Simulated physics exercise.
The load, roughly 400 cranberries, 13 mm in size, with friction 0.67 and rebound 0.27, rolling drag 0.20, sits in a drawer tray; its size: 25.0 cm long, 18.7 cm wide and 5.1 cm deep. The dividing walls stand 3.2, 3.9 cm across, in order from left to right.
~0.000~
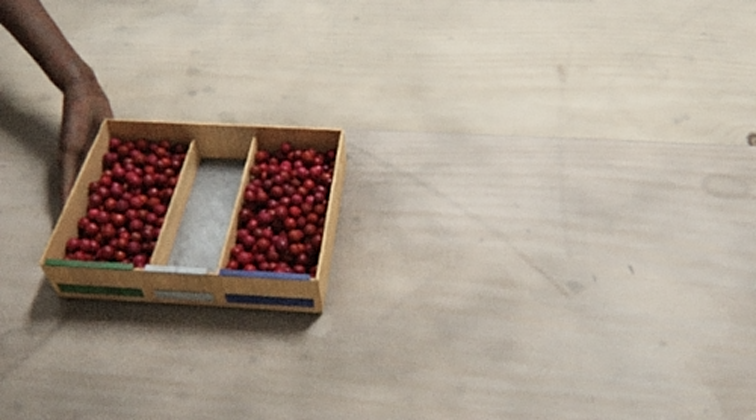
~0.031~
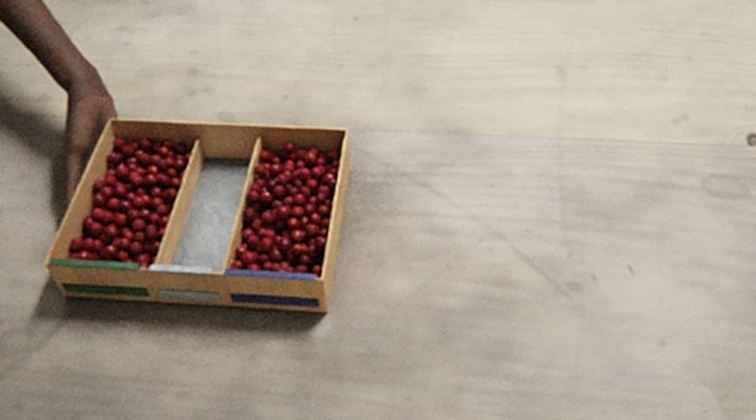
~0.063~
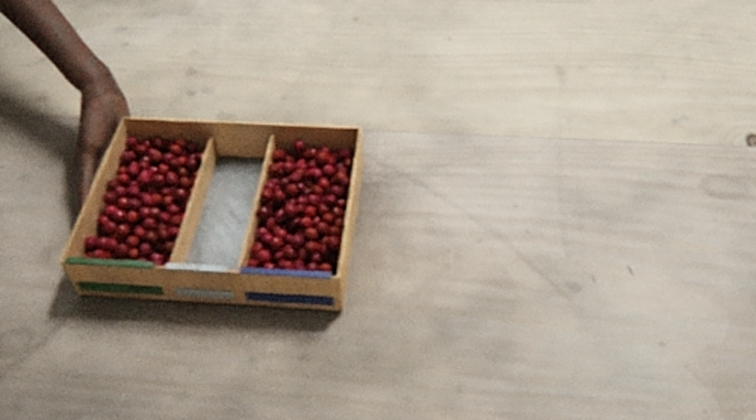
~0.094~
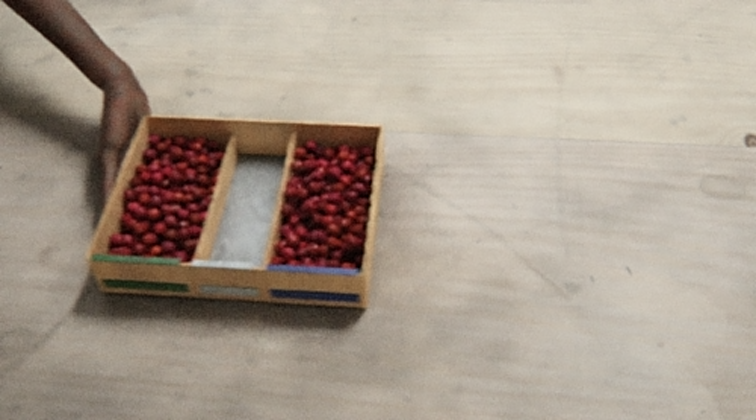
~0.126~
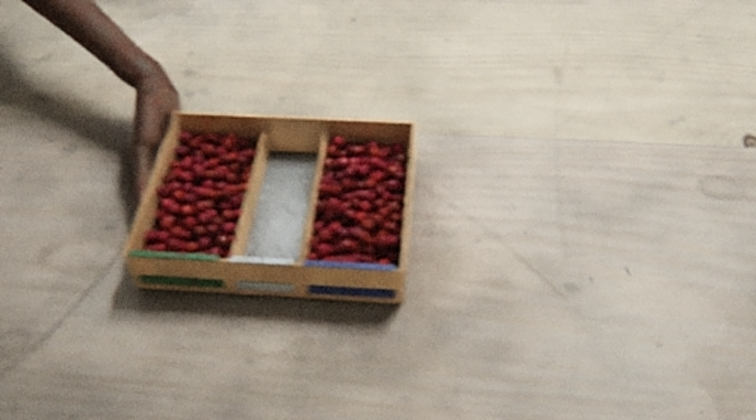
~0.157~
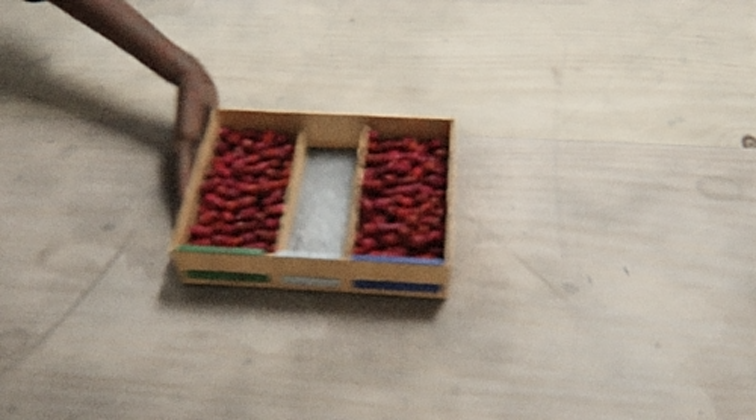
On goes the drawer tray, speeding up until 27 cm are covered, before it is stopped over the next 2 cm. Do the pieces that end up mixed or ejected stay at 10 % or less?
No: Past ten percent.
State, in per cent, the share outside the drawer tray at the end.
10 per cent, roughly.
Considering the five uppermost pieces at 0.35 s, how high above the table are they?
13 cm.
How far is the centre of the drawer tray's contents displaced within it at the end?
About 1.5 cm.
After 0.23 s, tilt 0 degrees; green 50 %, blue 50 %; 0 % away from where they began.
After 0.29 s, tilt 0 degrees; white 5 %, green 45 %, blue 50 %; 5 % away from where they began.
After 0.35 s, tilt 0 degrees; white 5 %, green 40 %, blue 50 %, in the air 5 %; 15 % away from where they began.
After 0.40 s, tilt 0 degrees; white 5 %, green 35 %, blue 50 %, in the air 10 %; 15 % away from where they began.
In the end, at 1.1 s, white 5 %, green 35 %, outside 10 %, blue 50 %; 15 % away from where they began.
